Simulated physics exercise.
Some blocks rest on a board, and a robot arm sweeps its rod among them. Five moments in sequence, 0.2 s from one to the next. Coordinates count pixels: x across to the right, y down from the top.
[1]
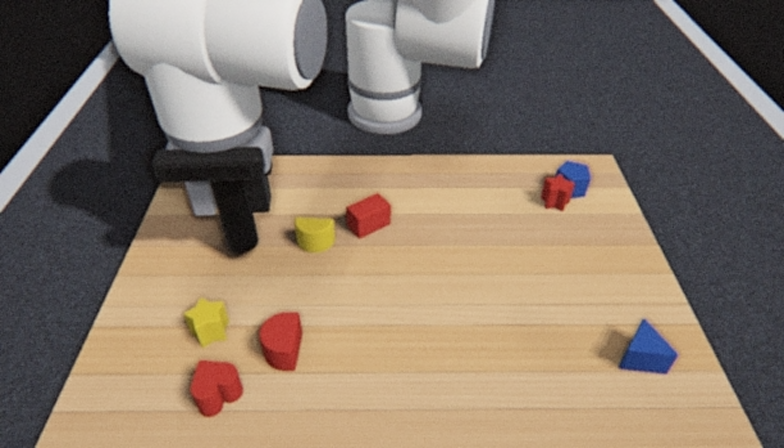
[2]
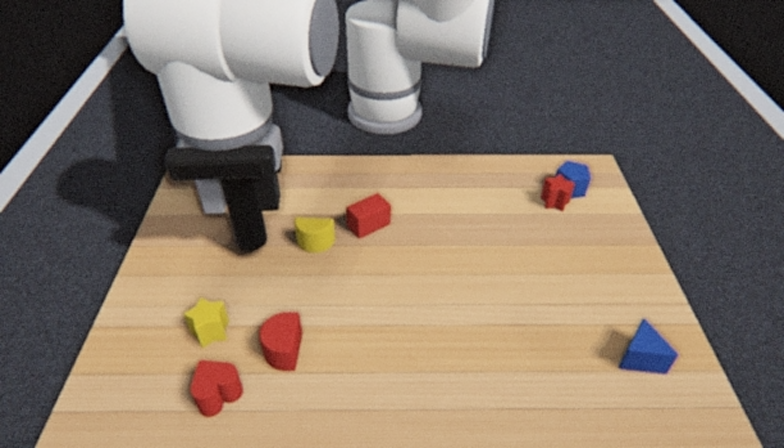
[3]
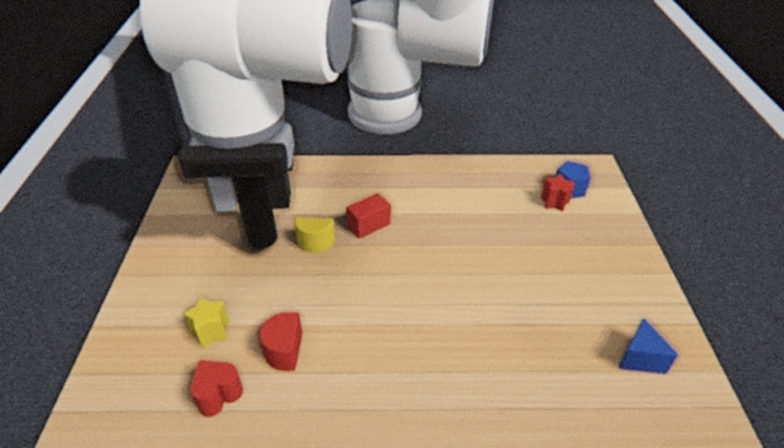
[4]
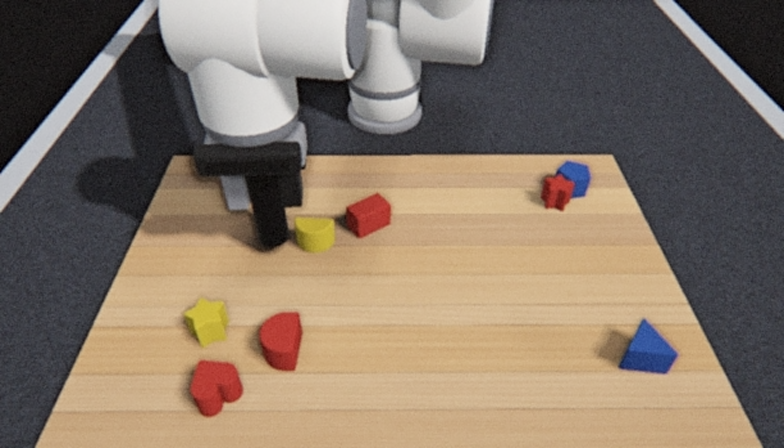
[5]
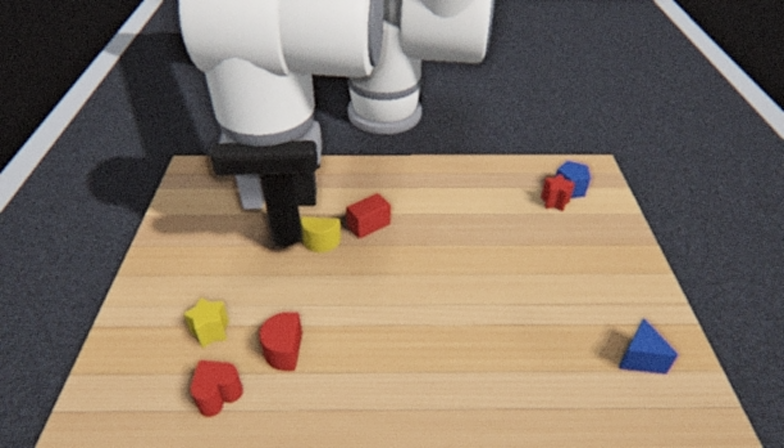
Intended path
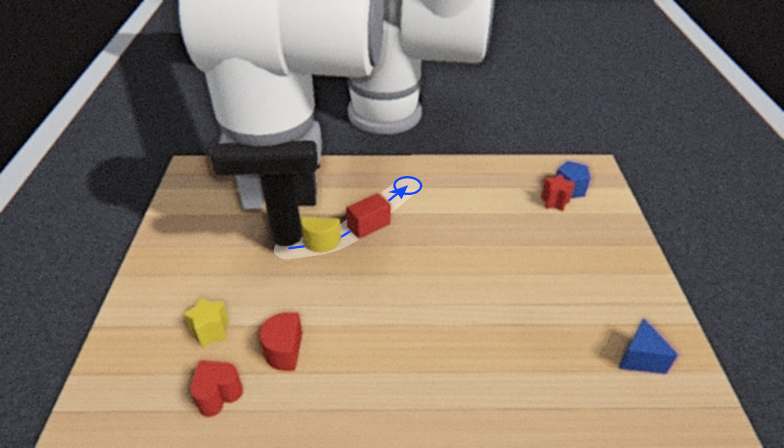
A robot arm slid its black rod slowly to the right across the back of a wooden board, reached the yellow half-round block and nudged it slightly toward the red rectangular one.
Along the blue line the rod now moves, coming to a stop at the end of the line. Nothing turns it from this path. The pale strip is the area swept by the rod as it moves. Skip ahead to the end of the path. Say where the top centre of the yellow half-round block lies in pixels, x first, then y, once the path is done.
In the picture, that point is around (375, 222).
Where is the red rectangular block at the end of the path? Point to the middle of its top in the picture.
About (403, 196).
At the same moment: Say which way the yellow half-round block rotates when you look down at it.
Its rotation is clockwise.
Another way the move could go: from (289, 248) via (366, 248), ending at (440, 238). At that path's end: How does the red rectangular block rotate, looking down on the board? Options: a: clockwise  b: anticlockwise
Choice b: Anticlockwise.
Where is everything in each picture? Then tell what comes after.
In the first frame, lower end of the rod (243, 243), tops of blocks, yellow half-round block (313, 224), red rectangular block (368, 205).
In the second frame, rod (252, 241), blocks as before.
In the third frame, rod (262, 239), blocks as before.
In the fourth frame, rod (274, 237), blocks as before.
In the fifth frame, rod (287, 236), yellow half-round block (319, 223), red rectangular block (368, 205).
The drawn path runs from (289, 248) via (342, 237) and (377, 210), ending at (408, 185).
On the path given first. One third of the way, rod (341, 224); yellow half-round block (369, 222), turned 55° clockwise; red rectangular block (385, 200), turned 20° anticlockwise.
Two thirds of the way, rod (377, 198); yellow half-round block (375, 222), turned 70° clockwise; red rectangular block (401, 196), turned 25° anticlockwise.
At the end, rod (408, 174); yellow half-round block (375, 222), turned 70° clockwise; red rectangular block (403, 196).
